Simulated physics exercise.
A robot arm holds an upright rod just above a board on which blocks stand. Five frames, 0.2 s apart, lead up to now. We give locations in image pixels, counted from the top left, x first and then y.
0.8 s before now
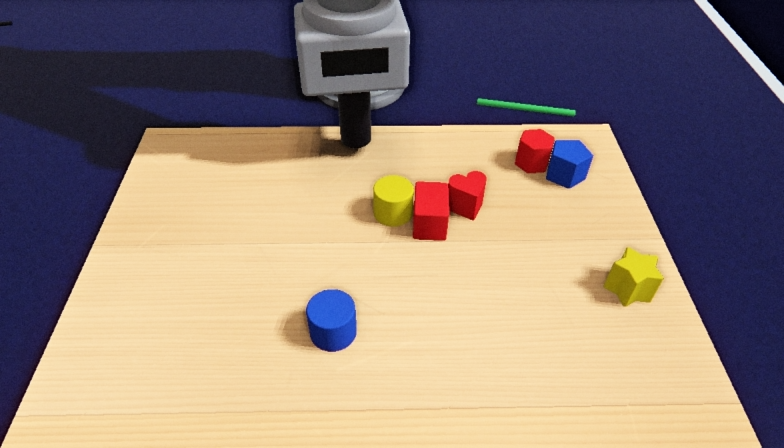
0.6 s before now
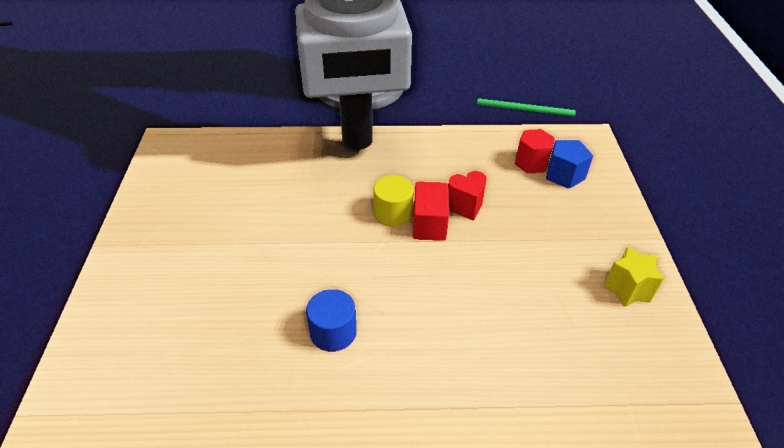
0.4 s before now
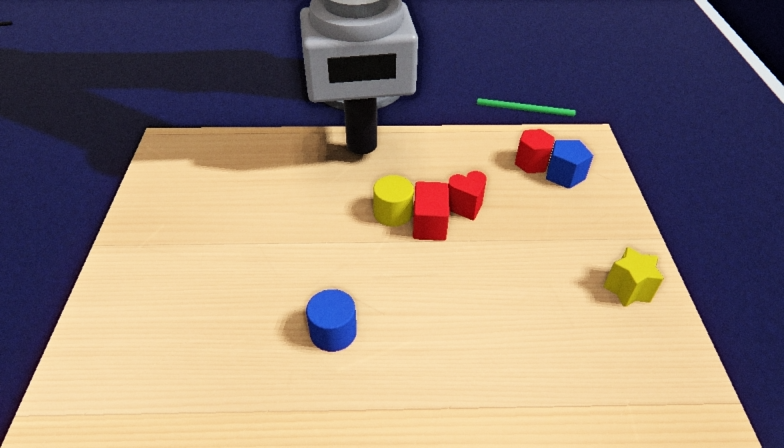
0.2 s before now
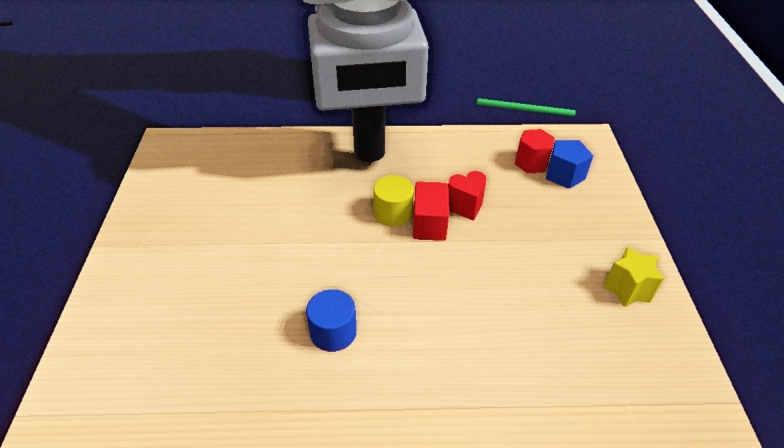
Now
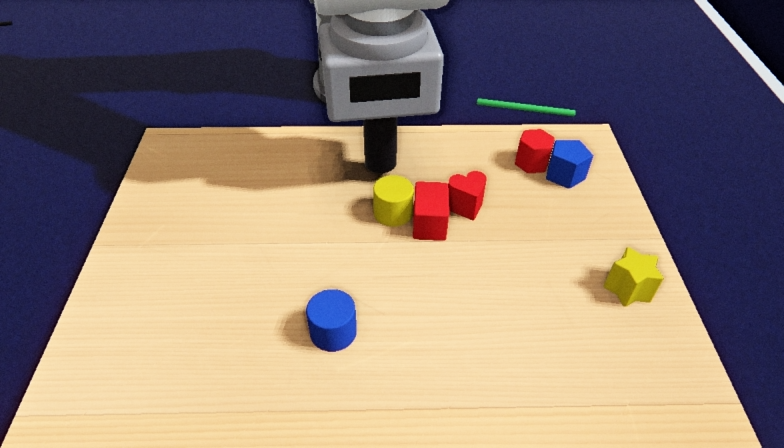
The clip shows a robot arm holding an upright black rod over a wooden board with red, blue and yellow blocks. The arm moves slightly right and toward the viewer, nearing the yellow round block, while the blocks stay still.
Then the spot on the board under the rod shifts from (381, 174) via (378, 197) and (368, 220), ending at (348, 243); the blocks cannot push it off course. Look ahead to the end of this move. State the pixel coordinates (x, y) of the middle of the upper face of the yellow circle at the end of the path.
It is at (400, 210).
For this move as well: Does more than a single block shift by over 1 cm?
Final answer: No.
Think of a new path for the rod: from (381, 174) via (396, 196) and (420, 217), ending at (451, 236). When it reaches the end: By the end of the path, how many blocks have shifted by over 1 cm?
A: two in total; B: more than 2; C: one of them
The correct letter is A.
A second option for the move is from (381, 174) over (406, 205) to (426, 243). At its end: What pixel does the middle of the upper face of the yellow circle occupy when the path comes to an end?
It sits at (392, 231).
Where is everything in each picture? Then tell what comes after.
In the first picture, tip of the rod at (356, 139), middles of tops, yellow circle at (393, 188), red oblong at (432, 197), red heart block at (469, 182).
In the second picture, rod at (358, 141), nothing pushed.
In the third picture, rod at (362, 145), nothing pushed.
In the fourth picture, rod at (370, 153), nothing pushed.
In the fifth picture, rod at (381, 163), yellow circle at (393, 188), red oblong at (432, 197), red heart block at (469, 182).
The first path, step by step. One third of the way, rod at (378, 186); yellow circle at (396, 194).
Two thirds of the way, rod at (367, 210); yellow circle at (400, 210); red oblong at (437, 200).
At the end, rod at (348, 233); yellow circle at (400, 210); red oblong at (437, 200); red heart block unmoved.
